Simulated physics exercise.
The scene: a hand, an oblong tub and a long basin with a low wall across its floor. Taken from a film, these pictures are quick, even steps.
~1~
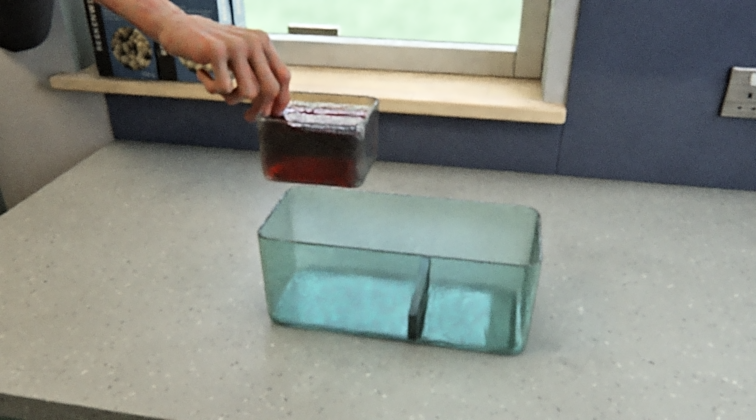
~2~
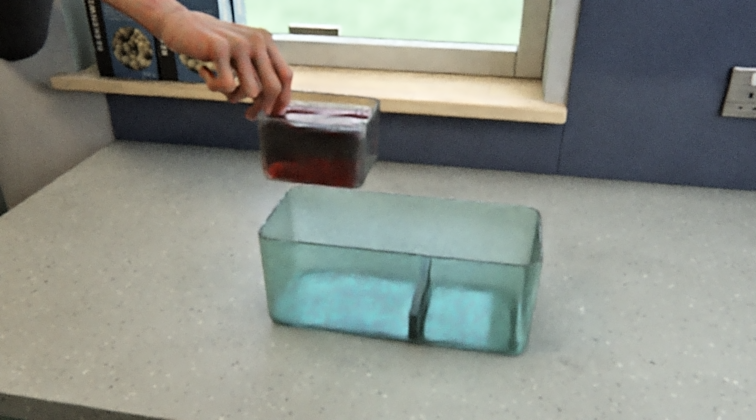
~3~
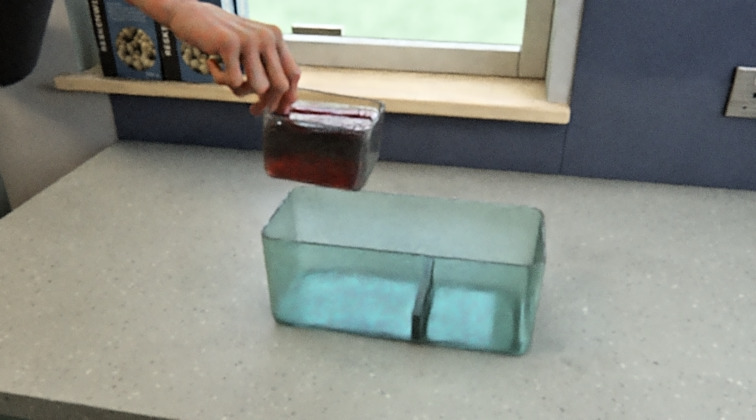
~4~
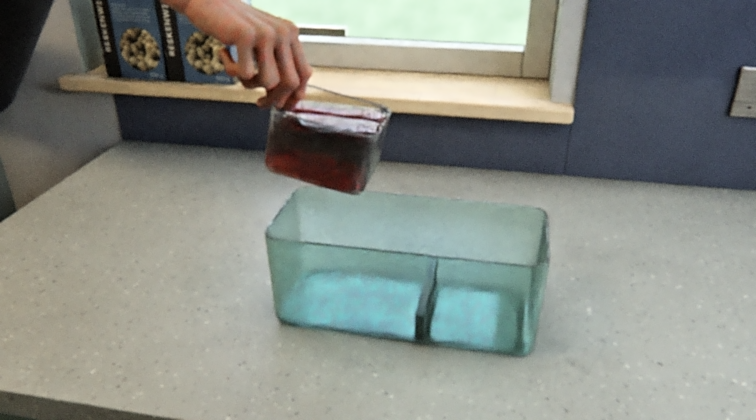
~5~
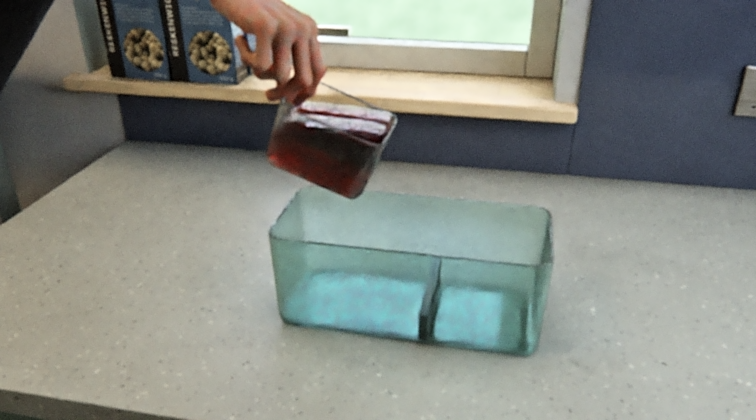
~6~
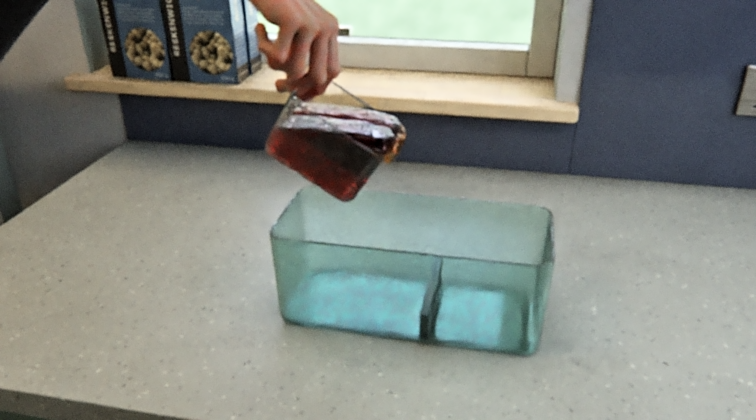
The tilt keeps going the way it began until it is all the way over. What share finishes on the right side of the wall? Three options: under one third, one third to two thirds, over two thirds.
Answer: One third to two thirds.
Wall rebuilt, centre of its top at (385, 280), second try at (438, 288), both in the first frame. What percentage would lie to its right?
Note: Roughly 80 % in case one, 25 % in case two.
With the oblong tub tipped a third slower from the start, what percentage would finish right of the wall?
Roughly 60 in a hundred.
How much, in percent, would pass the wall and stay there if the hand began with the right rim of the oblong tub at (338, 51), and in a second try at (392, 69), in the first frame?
Start one gives close to 30 percent, start two close to 70 percent.
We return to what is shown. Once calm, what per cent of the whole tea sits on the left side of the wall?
Near 45 in a hundred.
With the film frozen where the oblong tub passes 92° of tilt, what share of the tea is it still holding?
Remaining share, estimated: 30 %.
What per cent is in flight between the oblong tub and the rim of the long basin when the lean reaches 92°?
Share in flight: Approx. 30 %.
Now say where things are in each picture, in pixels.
Tilt 0°; pouring edge (371, 113); surface from (273, 113) to (371, 120); the long basin's rim runs from (274, 211) to (540, 237); the wall's top is at (420, 285), in the first frame.
Tilt 1°; pouring edge (373, 114); surface from (275, 112) to (372, 120), in the second frame.
Tilt 6°; pouring edge (378, 118); surface from (279, 111) to (377, 121), in the third frame.
Tilt 12°; pouring edge (384, 125); surface from (283, 113) to (383, 122), in the fourth frame.
Tilt 21°; pouring edge (389, 133); surface from (287, 114) to (392, 125); 1 per cent is over the edge, in the fifth frame.
Tilt 32°; pouring edge (391, 143); surface from (286, 119) to (392, 133); 5 per cent is over the edge, in the sixth frame.
A moment on, the oblong tub is tipped on its side and 28 per cent is still to pour, 12 is left of the wall and 32 right of it.
Next, the oblong tub is tipped right over and 5 per cent is still to pour, 35 is left of the wall and 56 right of it.
Then the oblong tub is tipped right over and 0 per cent is still to pour, 44 is left of the wall and 55 right of it.
Later the oblong tub is tipped right over and 0 per cent is still to pour, 45 is left of the wall and 54 right of it.
Finally, 45 per cent lies left of the wall, 54 right of it and 0 outside.
